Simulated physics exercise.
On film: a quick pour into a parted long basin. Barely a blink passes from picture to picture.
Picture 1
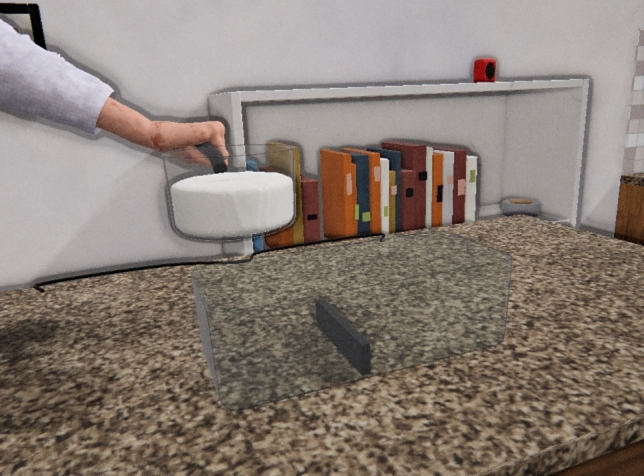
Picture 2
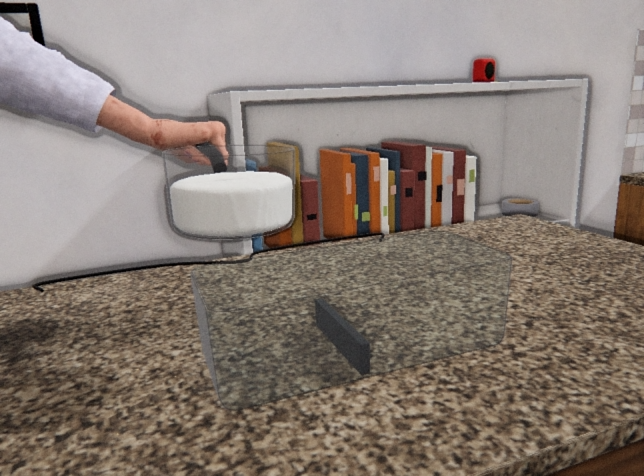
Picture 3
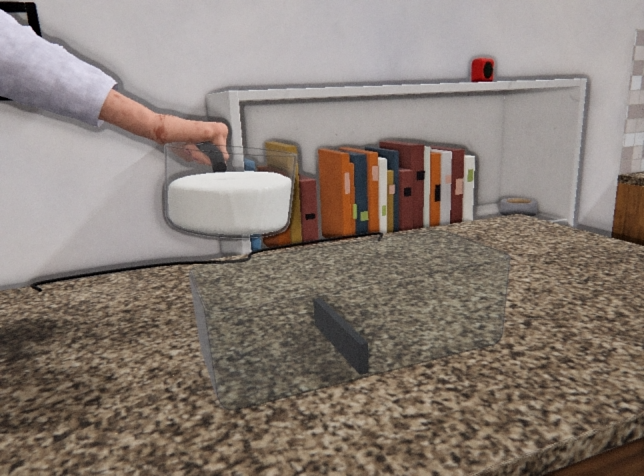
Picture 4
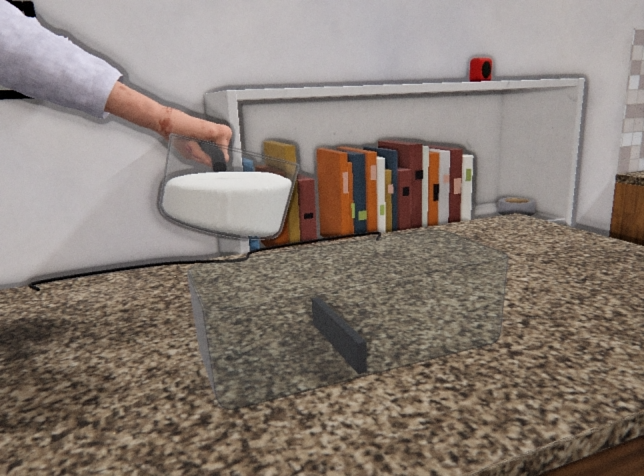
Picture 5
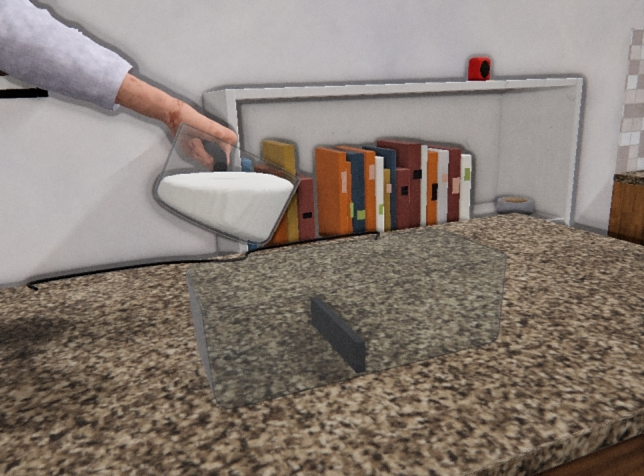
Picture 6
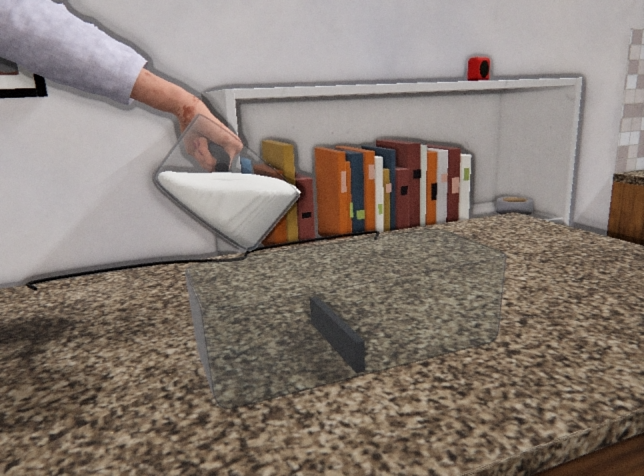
A hand tilts a clear container of white liquid rightward above a divided transparent basin.
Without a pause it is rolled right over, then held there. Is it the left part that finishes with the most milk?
Yes - the left bay will be the one that fills most.
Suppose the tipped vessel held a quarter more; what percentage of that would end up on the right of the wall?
Estimate: Close to 35 per cent.
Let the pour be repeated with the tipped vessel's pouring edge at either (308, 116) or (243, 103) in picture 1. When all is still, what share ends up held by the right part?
It comes to about 55 %, followed by about 15 %.
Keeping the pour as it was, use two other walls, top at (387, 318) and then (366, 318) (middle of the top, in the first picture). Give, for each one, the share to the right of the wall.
The first placement leaves close to 25 per cent, the second close to 15 per cent.
A moment on, the tilt is 113° and 21 per cent is still to pour, 41 is left of the wall and 9 right of it.
Next, the tilt is 117° and 3 per cent is still to pour, 75 is left of the wall and 15 right of it.
Then the tilt is 117° and 0 per cent is still to pour, 76 is left of the wall and 19 right of it.
Later the tilt is 117° and 0 per cent is still to pour, 75 is left of the wall and 21 right of it.
Finally, 75 per cent lies left of the wall, 21 right of it and 4 outside.
